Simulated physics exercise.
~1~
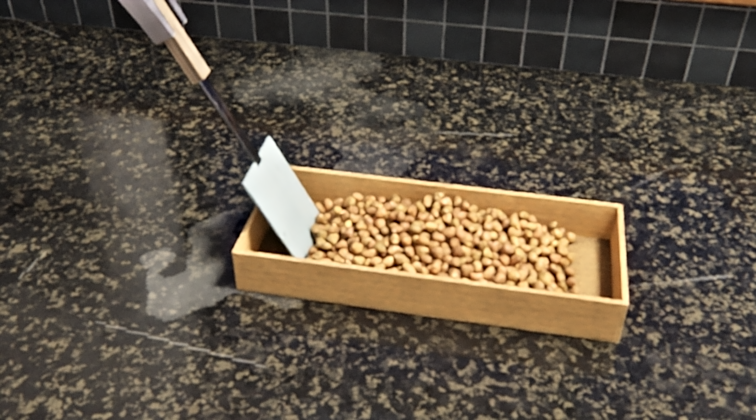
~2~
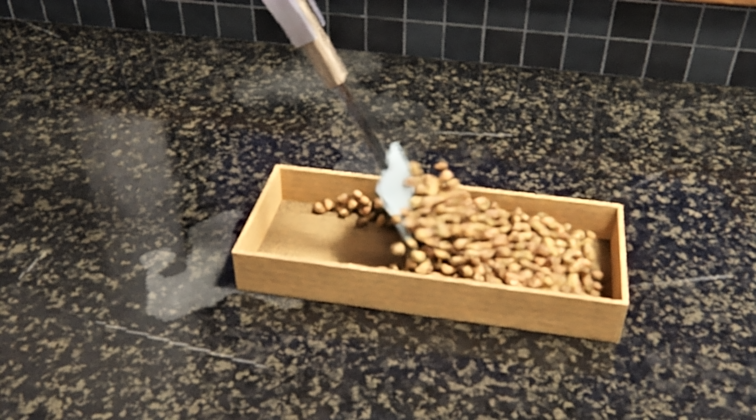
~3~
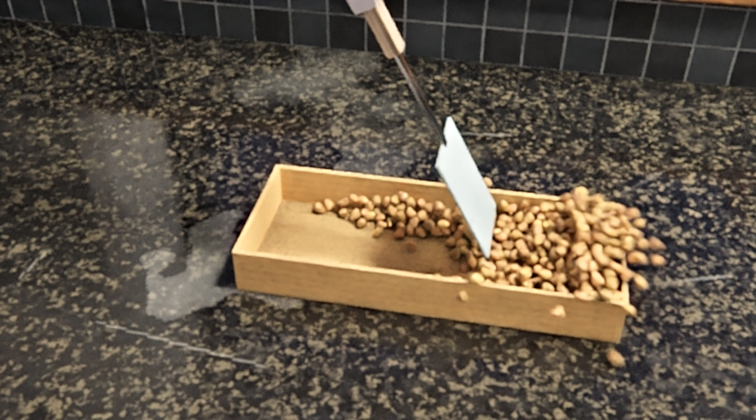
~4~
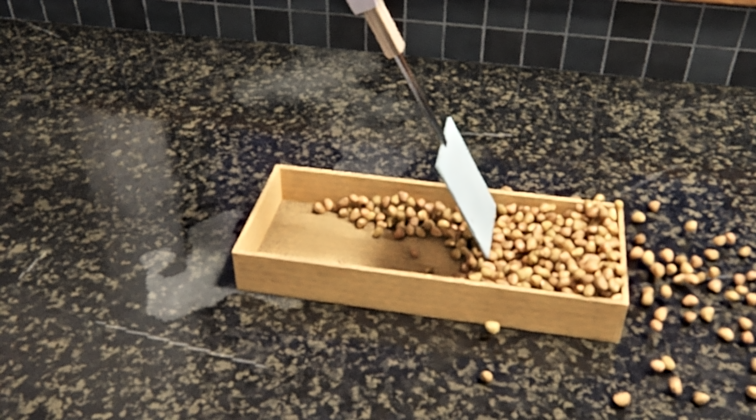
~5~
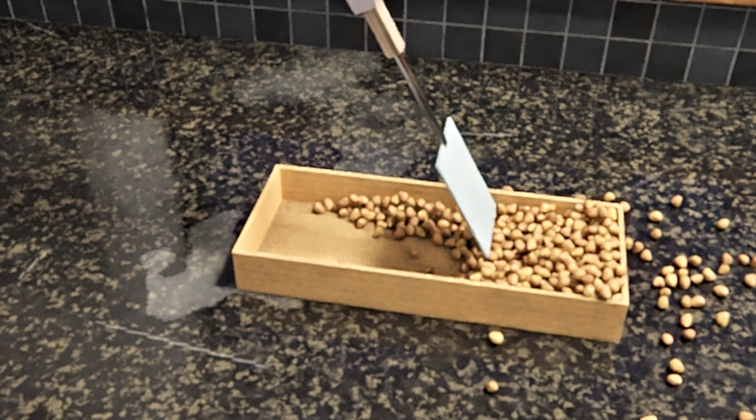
A paddle sweeps dried beans rightward through a wooden tray, spilling some onto the dark counter.
